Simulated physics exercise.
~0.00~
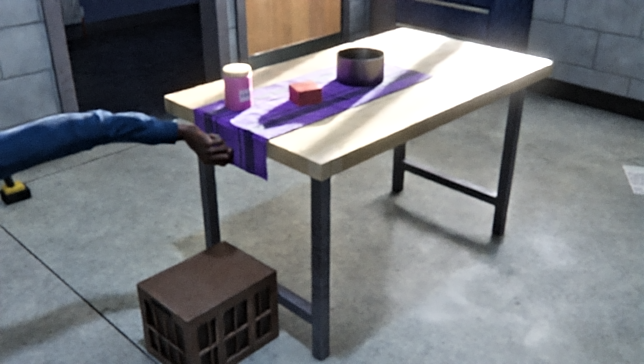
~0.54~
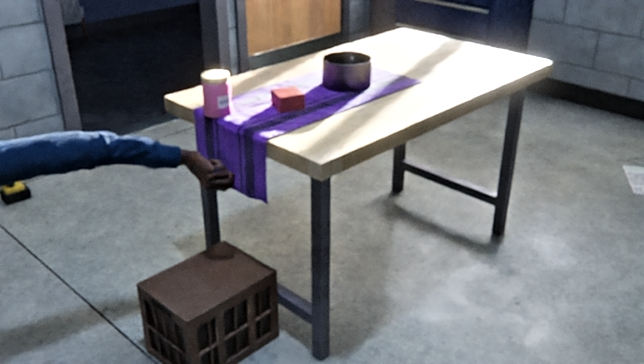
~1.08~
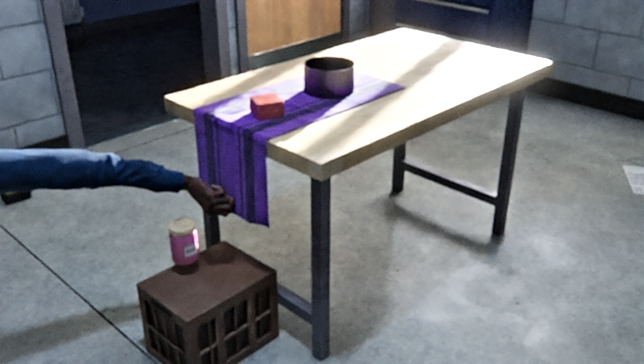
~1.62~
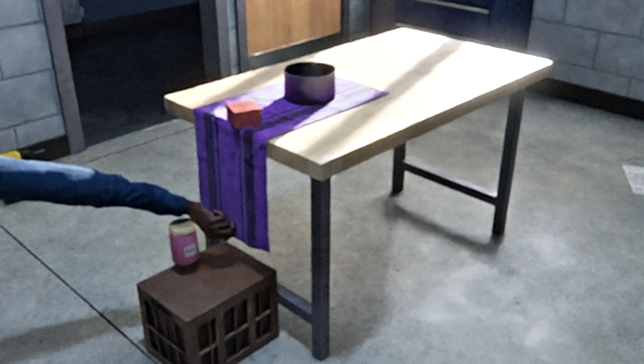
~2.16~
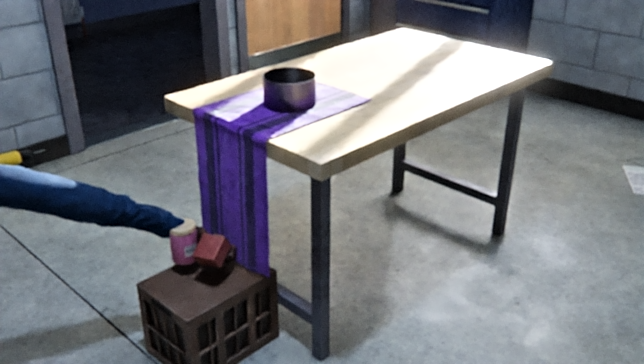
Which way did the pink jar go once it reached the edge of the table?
It went down, landing upright on top of the brown crate beside the table.
